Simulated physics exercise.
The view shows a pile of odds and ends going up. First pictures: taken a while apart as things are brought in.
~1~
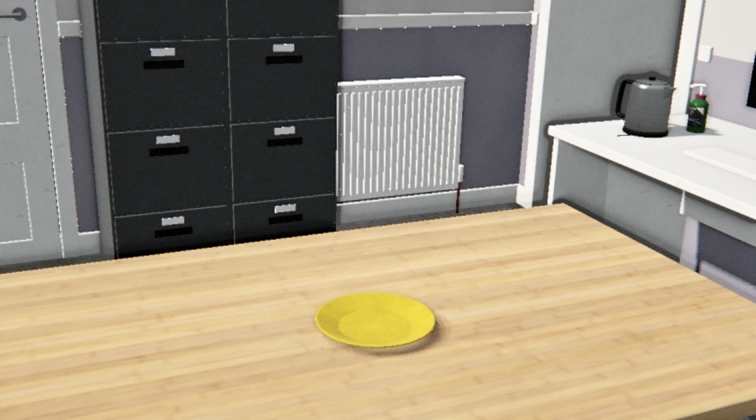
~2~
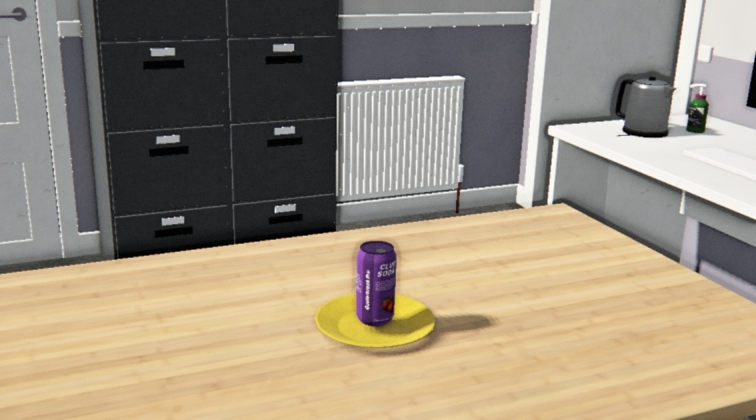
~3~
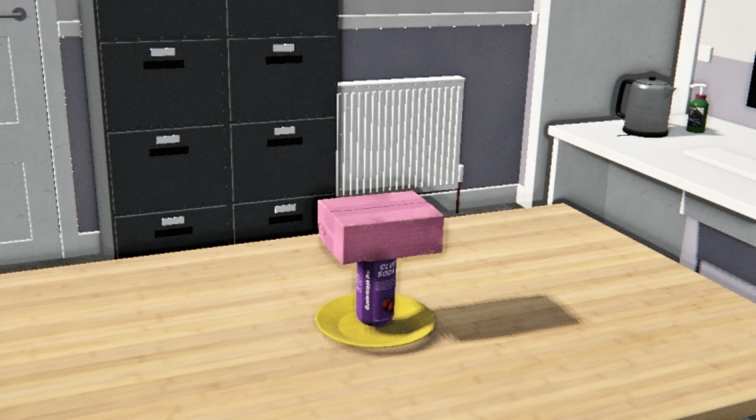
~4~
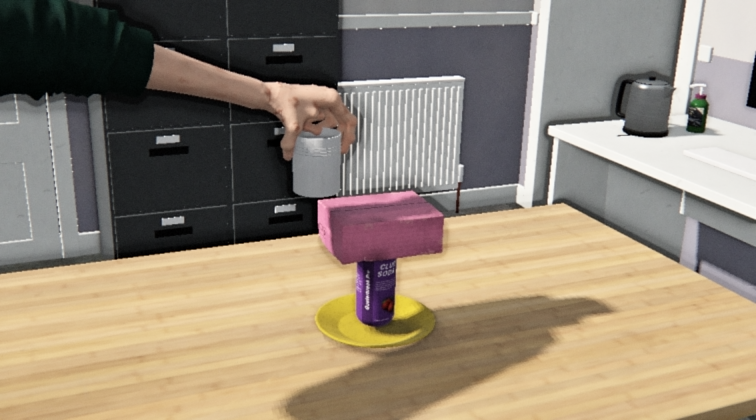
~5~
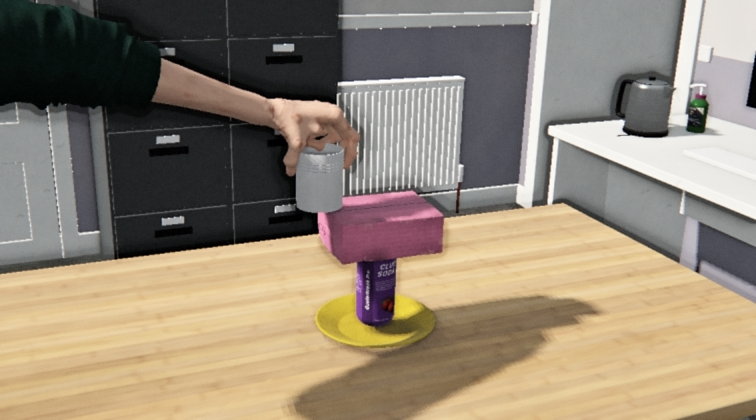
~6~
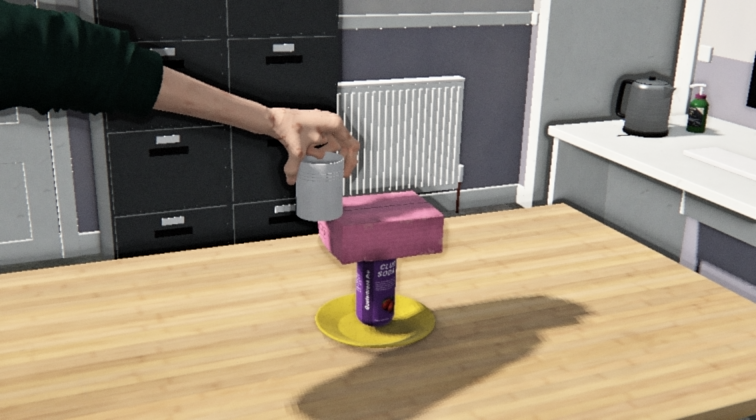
To begin with, a yellow plate sits alone on a wooden table, then a purple can appears upright on it and a pink box appears across the can. A hand reaches in from the left holding a white cup, and lowers it slightly onto the left end of the box, still gripping it.
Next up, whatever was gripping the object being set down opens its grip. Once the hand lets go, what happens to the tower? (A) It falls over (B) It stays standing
A.
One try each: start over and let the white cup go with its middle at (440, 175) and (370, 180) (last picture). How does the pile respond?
So the first time it goes over and the second time it does not fall.
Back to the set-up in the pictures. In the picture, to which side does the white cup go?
Leftwards.
Then, 0.30 s past the last view, white cup now fallen; pink box rocked 42° from its first pose.
Then, 0.50 s past the last view, pink box now fallen.
Then, 0.60 s past the last view, things are still on the move.
Then, 1.00 s past the last view, white cup resting near (192, 337).
Finally, fallen, white cup and pink box; the other 2 still in place. Final places as the last picture's camera would see them, white cup near (192, 337). The pile comes apart.
